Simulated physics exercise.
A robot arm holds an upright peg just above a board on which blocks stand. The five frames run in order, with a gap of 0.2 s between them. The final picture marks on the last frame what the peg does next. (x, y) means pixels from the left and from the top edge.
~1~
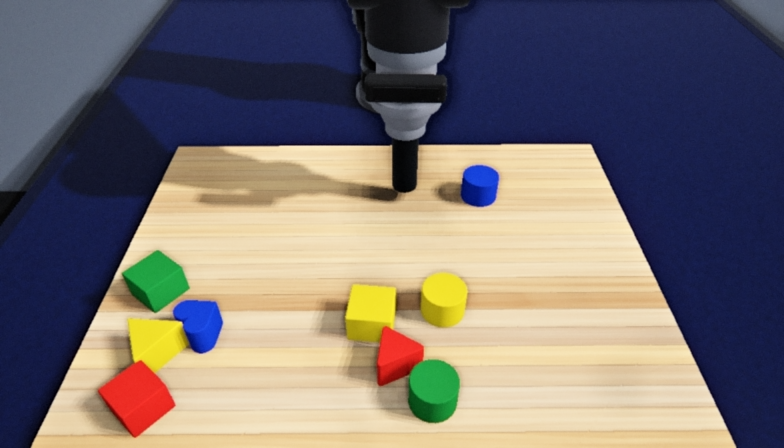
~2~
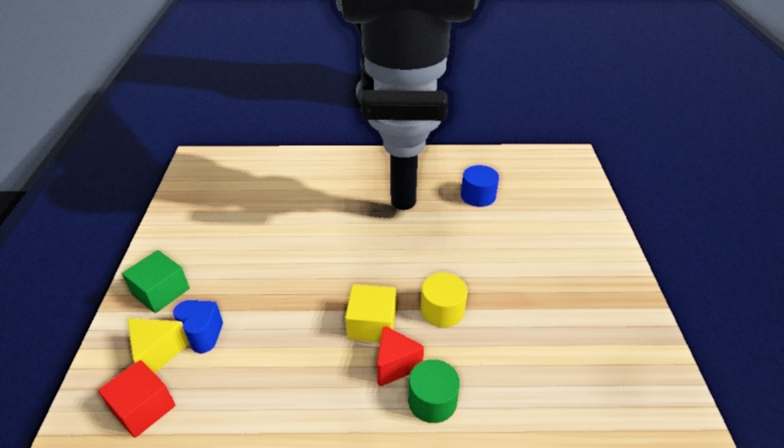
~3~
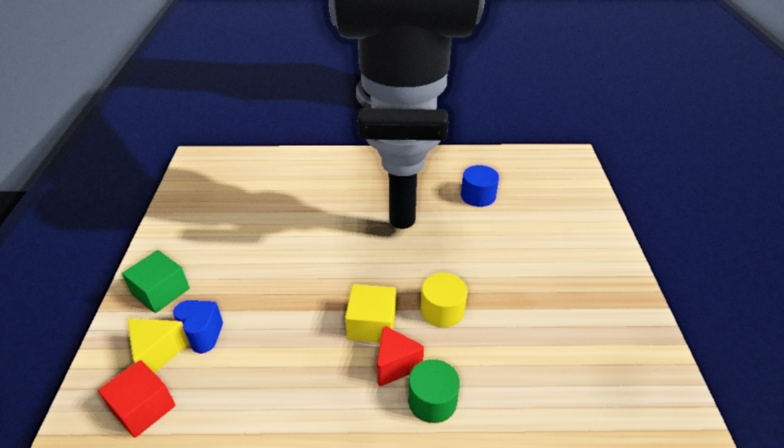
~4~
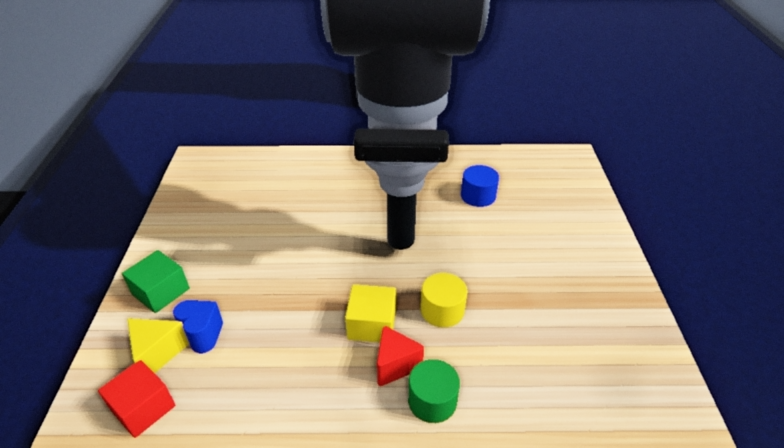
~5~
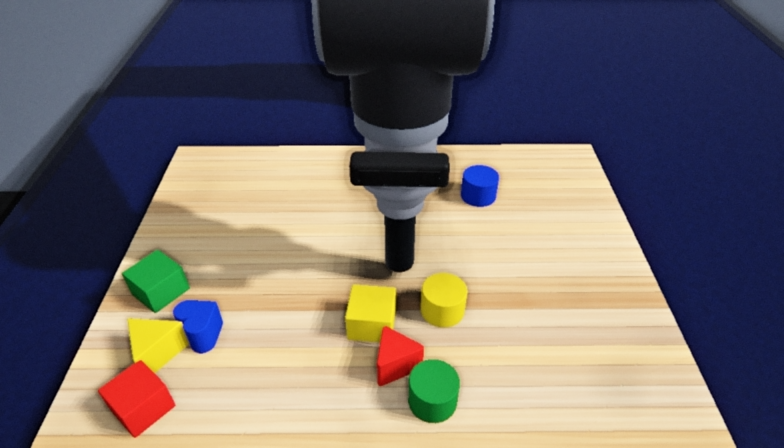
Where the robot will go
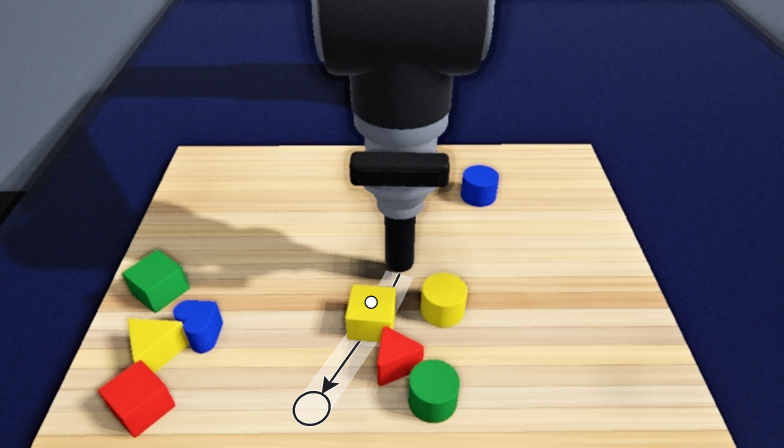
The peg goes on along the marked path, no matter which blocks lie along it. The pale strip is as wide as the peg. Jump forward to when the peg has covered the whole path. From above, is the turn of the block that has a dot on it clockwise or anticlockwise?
Rotation: Clockwise.
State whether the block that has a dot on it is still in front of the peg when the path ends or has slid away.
By the time the path ends, the block that has a dot on it is still sitting right in front of the peg.
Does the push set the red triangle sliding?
That would be a yes.
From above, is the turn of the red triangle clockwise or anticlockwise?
Seen from overhead, it turns anticlockwise.
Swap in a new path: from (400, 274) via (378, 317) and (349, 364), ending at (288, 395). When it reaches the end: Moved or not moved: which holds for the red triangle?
That block ends up displaced.
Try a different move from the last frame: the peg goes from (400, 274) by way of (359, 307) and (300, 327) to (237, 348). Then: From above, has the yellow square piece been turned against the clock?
The answer is yes.
The line goes from (400, 274) over (364, 335) to (312, 408); the dot is on the yellow square piece.
The first path, step by step. One third of the way, peg (378, 303); yellow square piece (357, 321); red triangle (394, 355), turned 40° anticlockwise.
Two thirds of the way, peg (346, 348); yellow square piece (316, 365), turned 25° clockwise; red triangle (393, 358), turned 55° anticlockwise.
At the end, peg (310, 398); yellow square piece (266, 411), turned 55° clockwise; red triangle (393, 358), turned 55° anticlockwise; yellow disc unmoved.
